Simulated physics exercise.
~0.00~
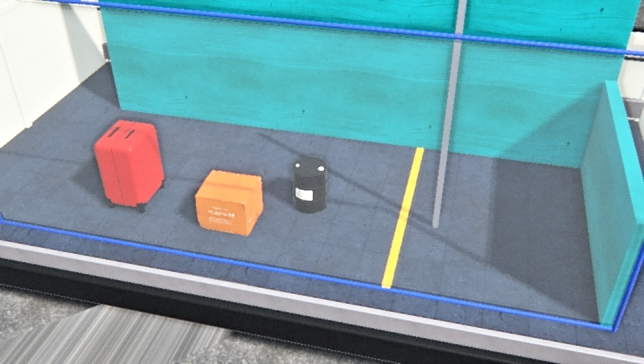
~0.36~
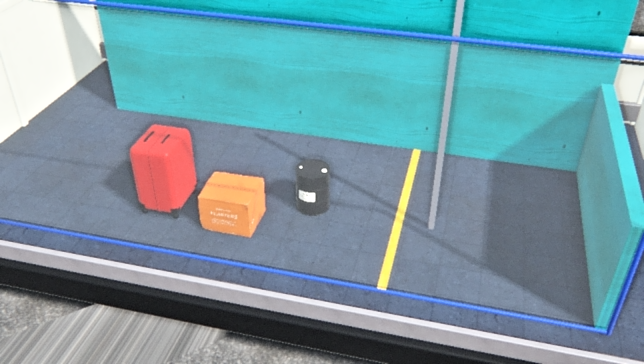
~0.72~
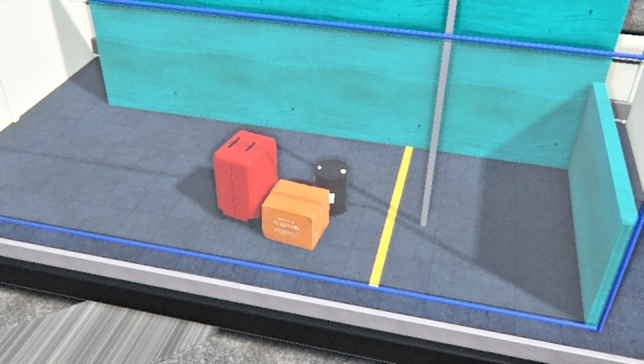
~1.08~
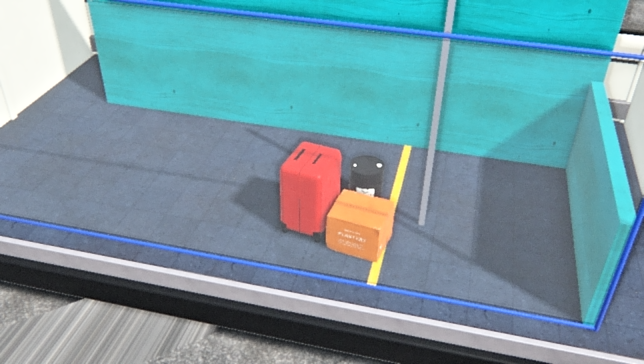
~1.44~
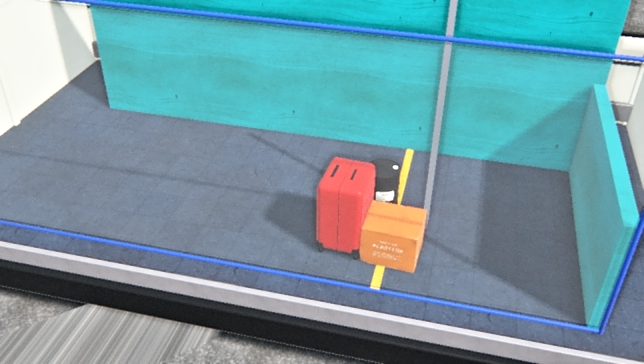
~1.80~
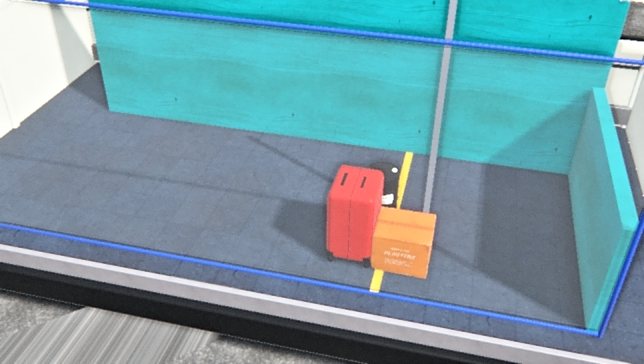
We see a red suitcase, an orange carton and a black drum on a dark floor, all moving right as the suitcase closes in on the carton, until the three stand bunched near the yellow line, the drum still upright and stopping short of it.
